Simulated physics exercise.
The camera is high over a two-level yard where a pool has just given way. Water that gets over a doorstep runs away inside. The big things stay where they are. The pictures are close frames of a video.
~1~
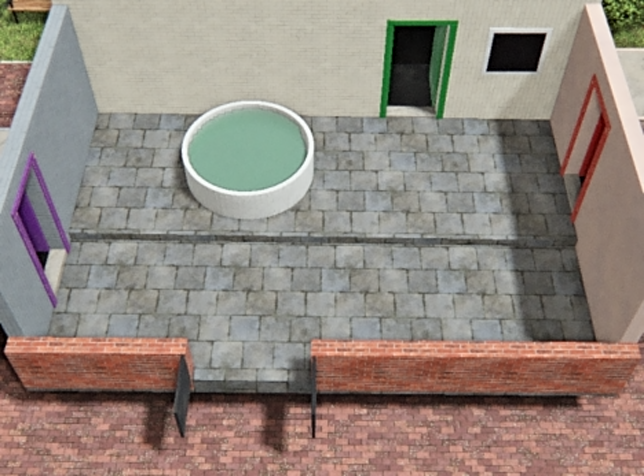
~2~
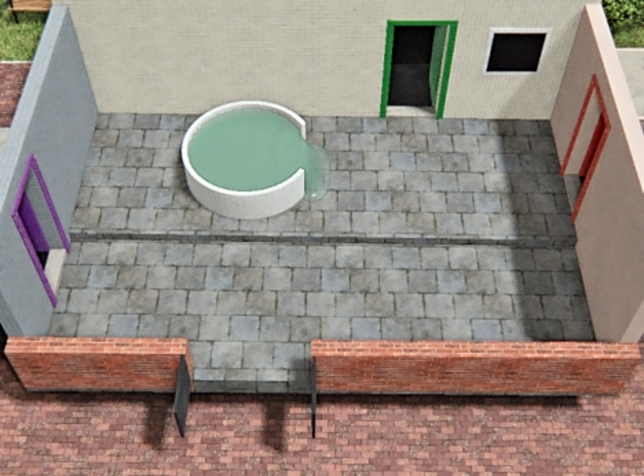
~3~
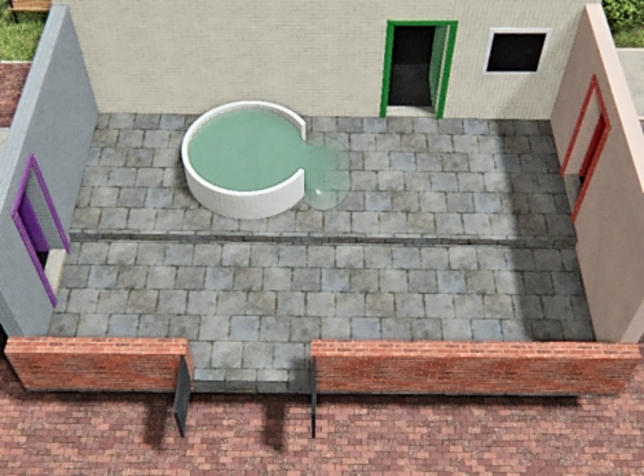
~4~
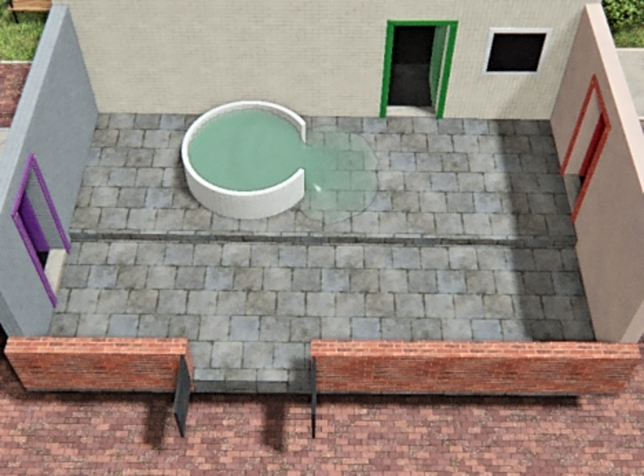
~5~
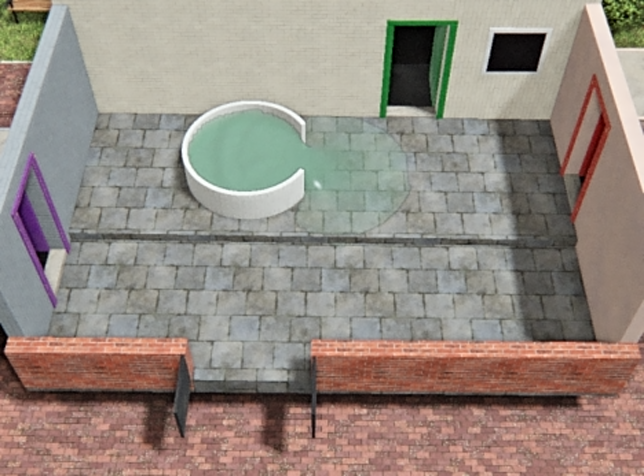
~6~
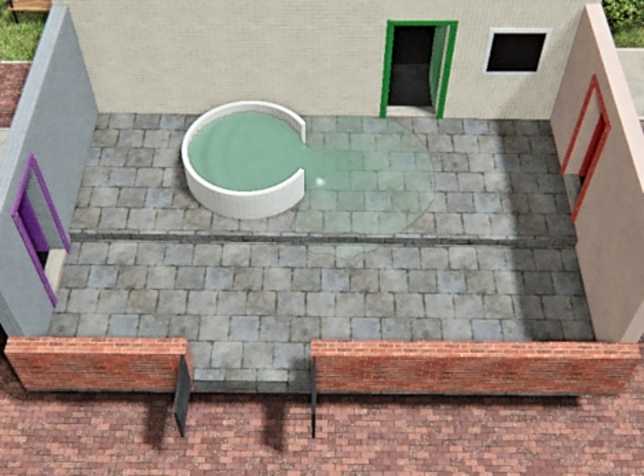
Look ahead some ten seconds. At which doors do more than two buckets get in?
In the end: The green door lets in a lot; the purple door admits no more than that; the red door lets in a lot.
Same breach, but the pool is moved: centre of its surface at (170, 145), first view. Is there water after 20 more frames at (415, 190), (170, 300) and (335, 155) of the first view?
One after the other: Awash, free of water, under water.
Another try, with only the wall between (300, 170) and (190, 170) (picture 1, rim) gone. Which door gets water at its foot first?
First comes the one in purple.
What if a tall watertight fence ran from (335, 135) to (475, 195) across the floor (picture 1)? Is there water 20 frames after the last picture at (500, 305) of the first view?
At that place: Flooded.
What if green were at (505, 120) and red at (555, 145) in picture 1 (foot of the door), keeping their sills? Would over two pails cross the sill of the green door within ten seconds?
In short: The green door takes more.
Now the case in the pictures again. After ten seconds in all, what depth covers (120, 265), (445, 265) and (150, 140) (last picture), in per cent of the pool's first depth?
In that order: 2, 10 and 0 per cent.
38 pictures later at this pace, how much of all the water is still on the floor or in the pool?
Near 92 in a hundred.
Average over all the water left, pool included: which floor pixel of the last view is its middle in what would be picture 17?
Close to (330, 176).
A moment on, water covers 25 % of the floor; the green door wet at the sill, nothing in, the purple door not reached, the red door not reached.
Next, water covers 40 % of the floor; the green door under two buckets in, the purple door not reached, the red door under two buckets in.
Then, water covers 45 % of the floor; the green door over two buckets in, the purple door not reached, the red door over two buckets in.
Later, water covers 45 % of the floor; the green door over two buckets in, the purple door not reached, the red door far over two buckets in.
In the end, water covers 70 % of the floor; the green door over two buckets in, the purple door not reached, the red door far over two buckets in.
